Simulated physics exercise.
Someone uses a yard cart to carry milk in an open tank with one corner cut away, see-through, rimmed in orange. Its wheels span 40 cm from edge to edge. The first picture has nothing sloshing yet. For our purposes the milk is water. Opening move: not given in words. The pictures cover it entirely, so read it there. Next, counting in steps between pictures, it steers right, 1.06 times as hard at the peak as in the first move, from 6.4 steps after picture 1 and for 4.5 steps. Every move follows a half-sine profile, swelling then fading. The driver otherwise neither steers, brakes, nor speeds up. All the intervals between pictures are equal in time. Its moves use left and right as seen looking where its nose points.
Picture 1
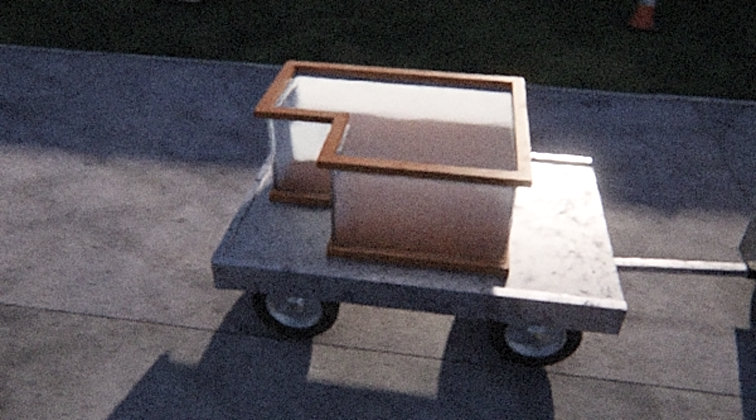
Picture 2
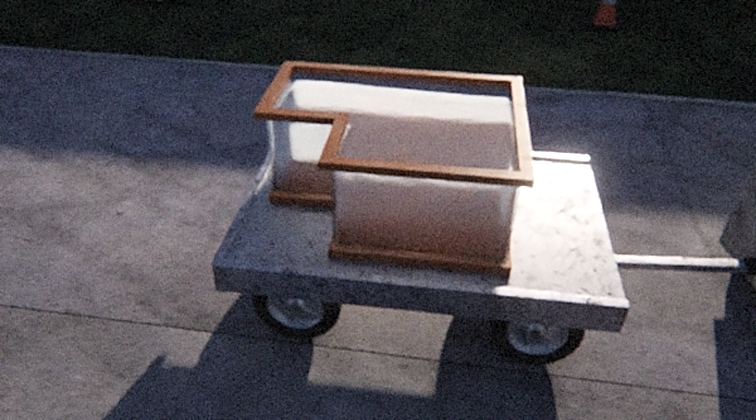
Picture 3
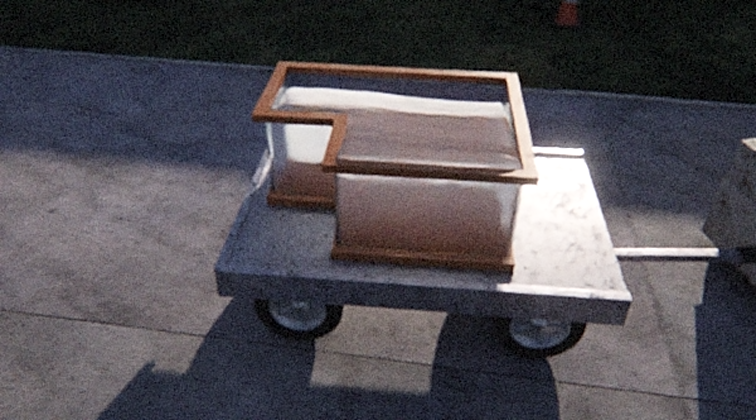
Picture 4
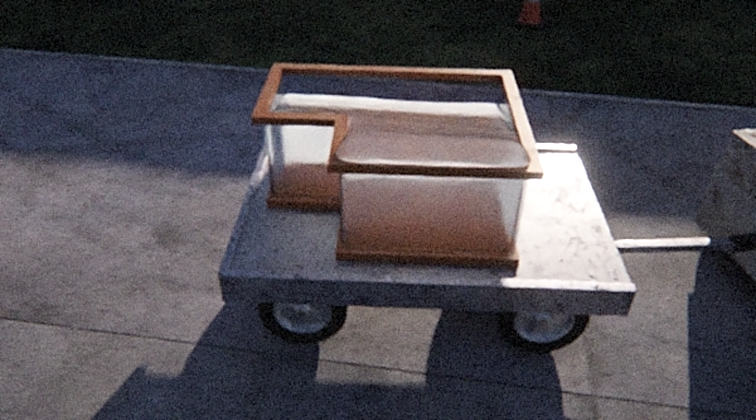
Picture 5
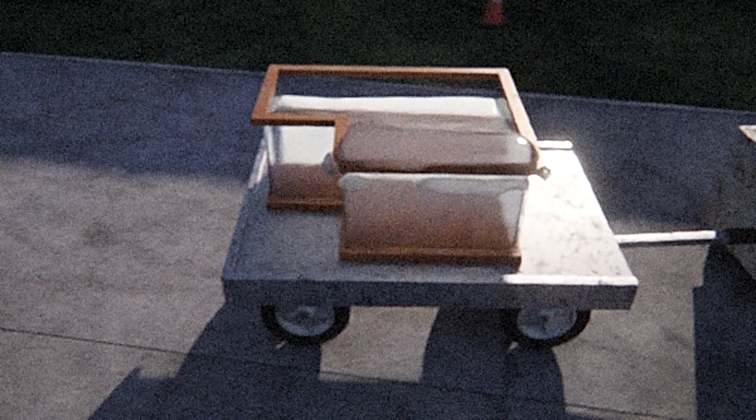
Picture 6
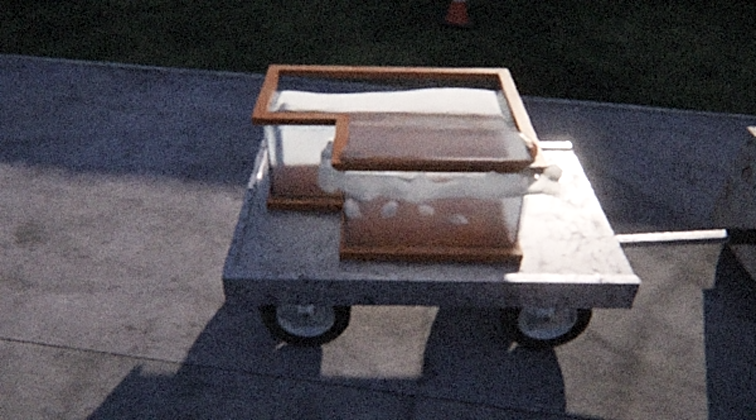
A clear, open tank with orange-brown rims and a notched near-left corner rides on a pale, wheeled cart over sunlit, shadowed grey paving, seen from above and to the side. Milky liquid fills it, with a pale bar at right and an orange cone on dark grass behind. As the camera follows the cart rightward, the liquid climbs the near side, bulges above the rim, and slops over in white blobs.
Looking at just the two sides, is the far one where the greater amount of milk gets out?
Yes, the far one.
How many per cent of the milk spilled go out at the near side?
I'd put it at about 30 percent of what spills.
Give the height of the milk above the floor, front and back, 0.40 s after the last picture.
Approx. 38 cm front, approx. 42 cm back.
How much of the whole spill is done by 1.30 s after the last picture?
Some 70 percent has come out by that time.
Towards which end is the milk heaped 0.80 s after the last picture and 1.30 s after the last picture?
Tilt: Towards the aft end, then towards the fore end.
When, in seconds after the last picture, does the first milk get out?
I'd say close to 0.1 seconds.
Another 0.40 s on from the last picture, front 38 cm, middle 37 cm, back 41 cm above the floor; the loss stands at 1 per cent, over the near side.
Another 0.80 s on from the last picture, front 33 cm, middle 37 cm, back 44 cm above the floor; the loss stands at 5 per cent, mostly over the far side, some over the near side.
Another 1.30 s on from the last picture, front 40 cm, middle 35 cm, back 26 cm above the floor; the loss stands at 6 per cent, over the far side and the near side, a little elsewhere.
Another 3.63 s on from the last picture, the loss stands at 8 per cent, over the far side and the near side, a little elsewhere; the far side has passed 4 per cent and the near side 2.
